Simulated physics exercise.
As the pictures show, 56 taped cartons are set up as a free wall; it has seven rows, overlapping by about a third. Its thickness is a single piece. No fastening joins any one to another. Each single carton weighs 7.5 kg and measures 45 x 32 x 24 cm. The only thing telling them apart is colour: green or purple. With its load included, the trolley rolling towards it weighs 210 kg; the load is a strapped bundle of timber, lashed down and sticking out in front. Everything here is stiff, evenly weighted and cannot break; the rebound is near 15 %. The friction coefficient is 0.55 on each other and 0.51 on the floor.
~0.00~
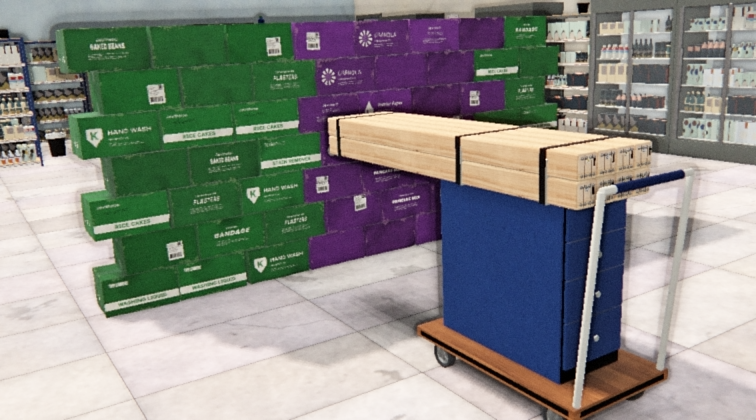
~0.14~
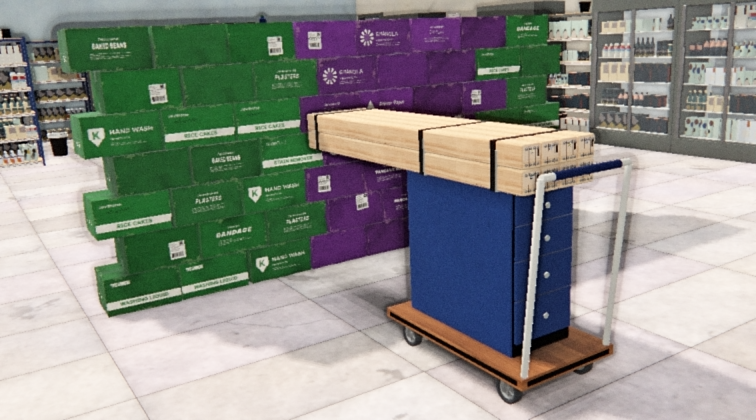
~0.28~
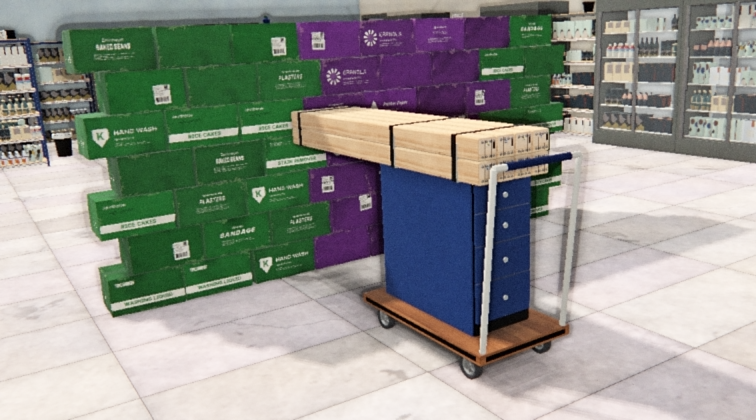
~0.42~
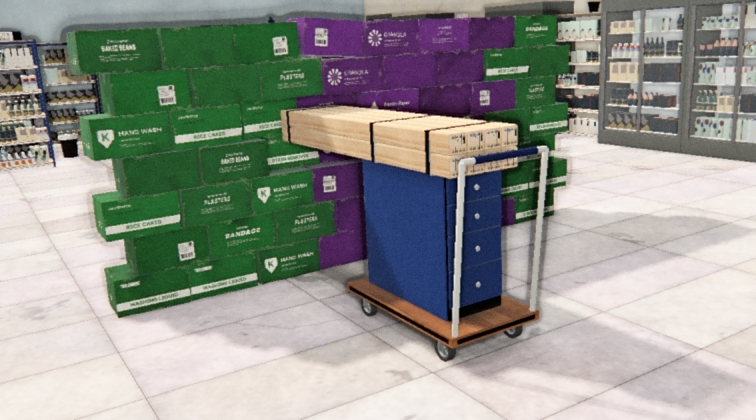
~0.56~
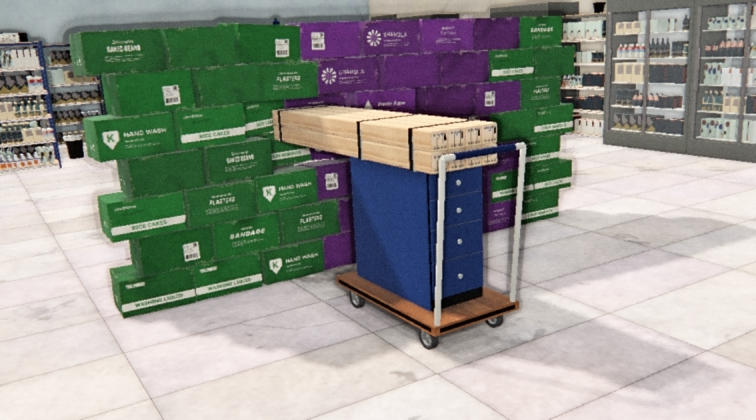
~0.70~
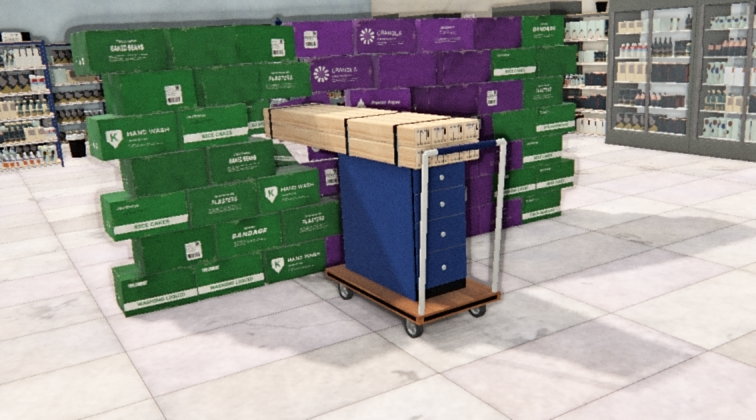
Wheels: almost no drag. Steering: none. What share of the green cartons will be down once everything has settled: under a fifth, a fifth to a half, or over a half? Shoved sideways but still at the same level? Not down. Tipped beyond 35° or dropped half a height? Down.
Under a fifth.
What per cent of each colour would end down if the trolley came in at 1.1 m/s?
You'd end up with green at 0 per cent down and purple at 0 per cent.
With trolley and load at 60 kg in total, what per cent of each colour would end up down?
Down by colour: Green 0, purple 0 per cent.
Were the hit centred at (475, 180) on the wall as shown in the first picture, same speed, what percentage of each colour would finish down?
Down at the end: Green 30%, purple 60%.
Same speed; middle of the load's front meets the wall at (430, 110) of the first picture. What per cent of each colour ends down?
Result - green: 10 %; purple: 40 %.
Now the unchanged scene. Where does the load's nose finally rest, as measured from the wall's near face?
I'd put it at around 110 cm past it.
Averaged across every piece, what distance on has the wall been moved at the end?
Around 20 centimetres.
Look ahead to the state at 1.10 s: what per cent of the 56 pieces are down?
At that instant, 10 percent.
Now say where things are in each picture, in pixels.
In the first picture (each place is the centre of the face we see best; the camera pans a little), load (333, 130) 64 cm short of the wall; top green carton (108, 49); top purple carton (326, 40); all as stacked.
The second picture shows load (312, 125) 35 cm short of the wall; top green carton (110, 49).
The third picture shows load (295, 122) 7 cm short of the wall; top green carton (114, 50).
The fourth picture shows load (284, 120) 17 cm into the wall's line; top green carton (119, 51); top purple carton (334, 37) tilted 5°; 11 have shifted.
The fifth picture shows load (276, 120) 35 cm into the wall's line; top green carton (125, 52); top purple carton (331, 40) moved 12 cm; steepest lean 14°, the carton at (283, 148); 19 have shifted.
The sixth picture shows load (266, 118) 51 cm into the wall's line; top green carton (128, 51); top purple carton (324, 39) moved 23 cm; steepest lean 49°, the carton at (274, 153); 1 of the 31 green cartons down, 20 disturbed in all.
By 1.10 s, load 93 cm past the wall's line, still rolling; 2 of the 31 green cartons down (5 of 56 in all colours); top green carton moved 20 mm; top purple carton tilted 7°.
By 1.76 s, load 1.11 m past the wall's line, stopped; 3 of the 31 green cartons down (12 of 56 in all colours); top green carton moved 21 mm; top purple carton tilted 75°, 46 cm lower.
When it is over (3.0 s), load 1.11 m past the wall's line, stopped; 3 of the 31 green cartons down (12 of 56 in all colours); top green carton moved 22 mm; top purple carton 1.45 m lower. That is 10 per cent. In pixels of the last frame, middles, top green carton near (119, 52), top purple carton near (242, 194).
